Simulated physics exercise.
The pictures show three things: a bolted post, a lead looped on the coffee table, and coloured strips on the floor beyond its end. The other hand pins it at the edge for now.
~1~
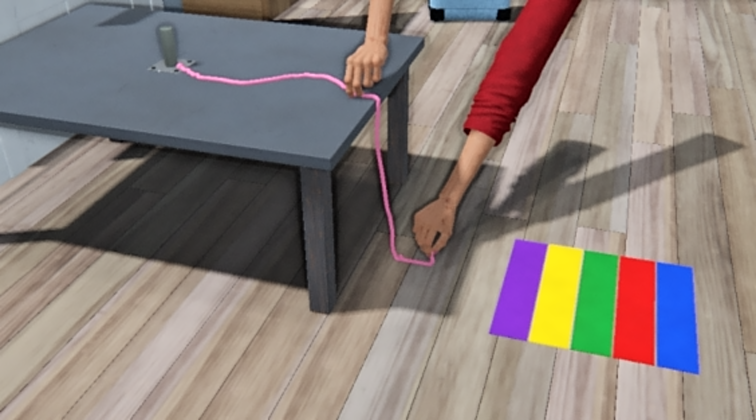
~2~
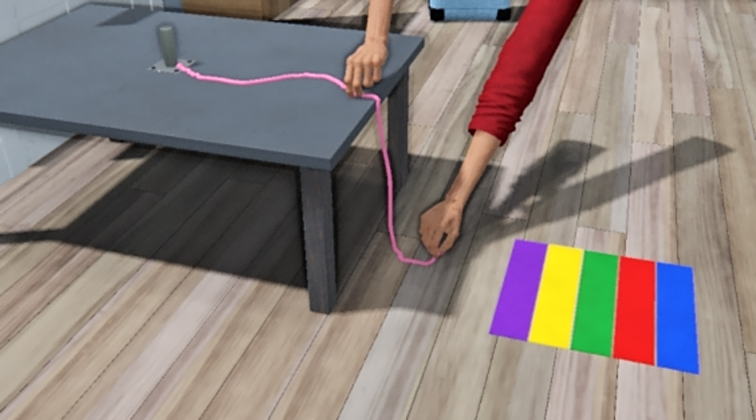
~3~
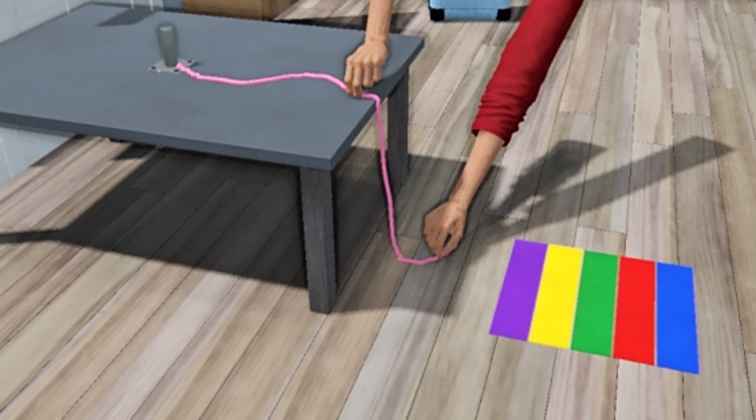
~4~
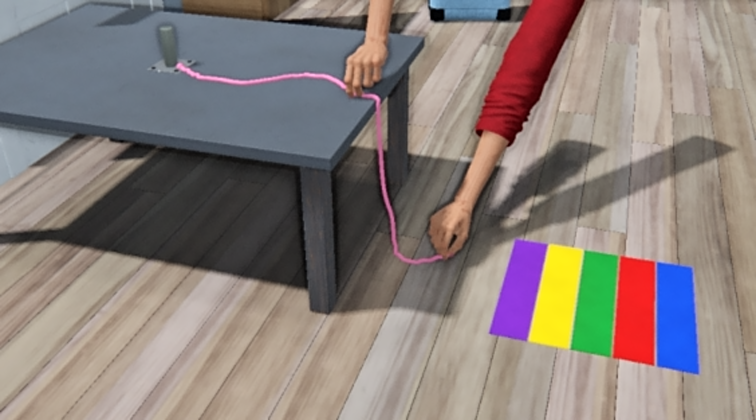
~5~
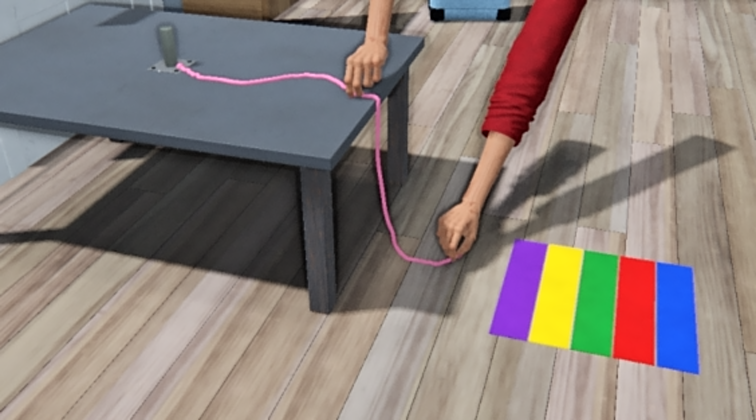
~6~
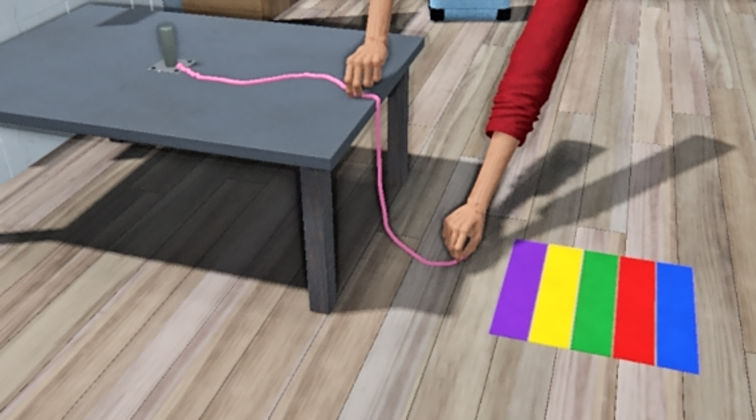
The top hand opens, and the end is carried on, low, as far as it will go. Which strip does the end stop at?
The green one.
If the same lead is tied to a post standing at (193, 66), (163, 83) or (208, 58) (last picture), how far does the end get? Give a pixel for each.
Estimated pixels per try: (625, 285); (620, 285); (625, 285).
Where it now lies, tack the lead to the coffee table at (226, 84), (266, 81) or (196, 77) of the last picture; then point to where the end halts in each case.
Approximately at (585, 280), at (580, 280) and at (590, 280), in that order.
A little later, end near (517, 267); over purple.
Next, end near (569, 276); over yellow.
When it is tight, end near (599, 281); over green. Over green.
